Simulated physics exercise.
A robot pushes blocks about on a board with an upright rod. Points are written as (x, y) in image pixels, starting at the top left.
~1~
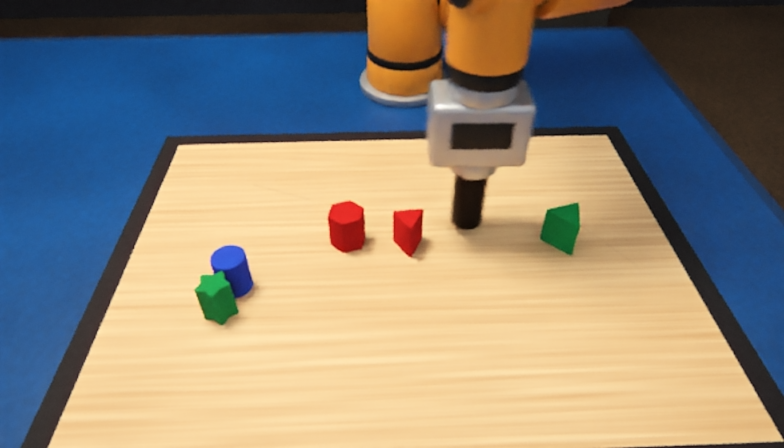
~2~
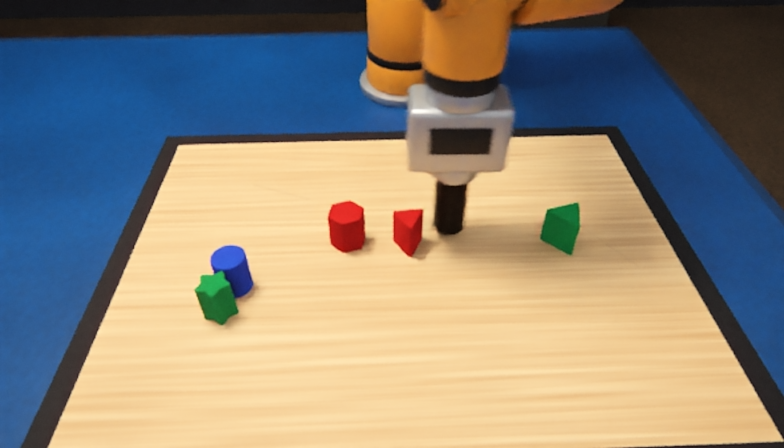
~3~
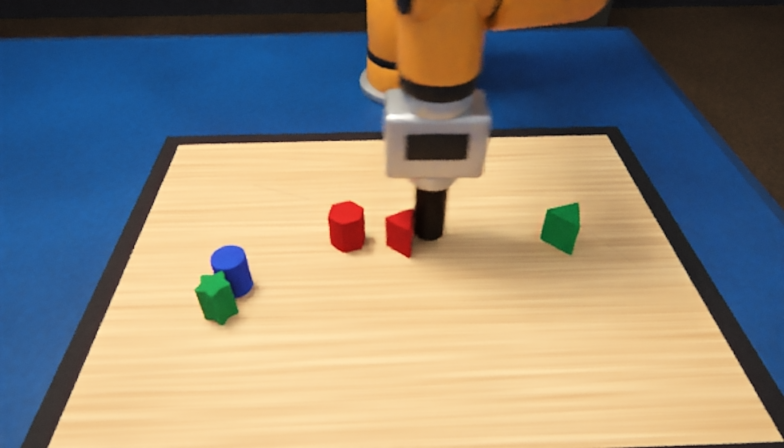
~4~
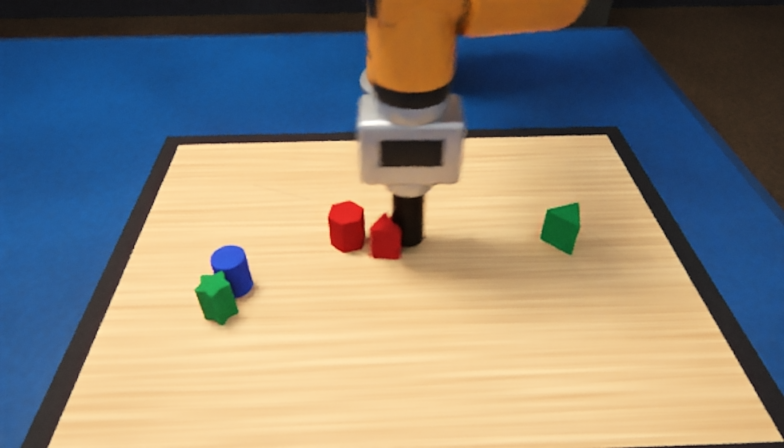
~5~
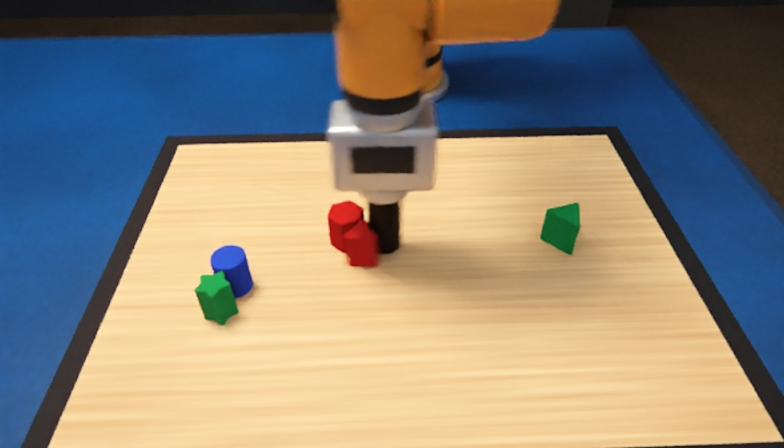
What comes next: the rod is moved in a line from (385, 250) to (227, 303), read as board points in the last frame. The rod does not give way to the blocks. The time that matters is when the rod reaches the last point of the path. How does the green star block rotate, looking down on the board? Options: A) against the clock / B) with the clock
I'll go with B - with the clock.
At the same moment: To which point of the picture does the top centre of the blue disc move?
(194, 258)
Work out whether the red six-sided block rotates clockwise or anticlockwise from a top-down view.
Viewed from the top, it goes clockwise.
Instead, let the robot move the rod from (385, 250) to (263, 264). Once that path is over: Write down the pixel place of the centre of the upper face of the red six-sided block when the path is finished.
Near (322, 206).
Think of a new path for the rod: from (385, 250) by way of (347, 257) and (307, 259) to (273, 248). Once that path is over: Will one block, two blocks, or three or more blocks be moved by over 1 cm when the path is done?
Moved: Exactly two.
The first path, step by step. One third of the way, rod at (334, 259); red six-sided block at (334, 211), turned 50° clockwise; red three-sided block at (307, 247).
Two thirds of the way, rod at (280, 277); red six-sided block at (334, 211), turned 50° clockwise; red three-sided block at (249, 268), turned 15° anticlockwise.
At the end, rod at (225, 296); green star block at (170, 302), turned 50° clockwise; blue disc at (194, 258); red six-sided block at (334, 211), turned 50° clockwise; red three-sided block at (201, 296), turned 50° anticlockwise.
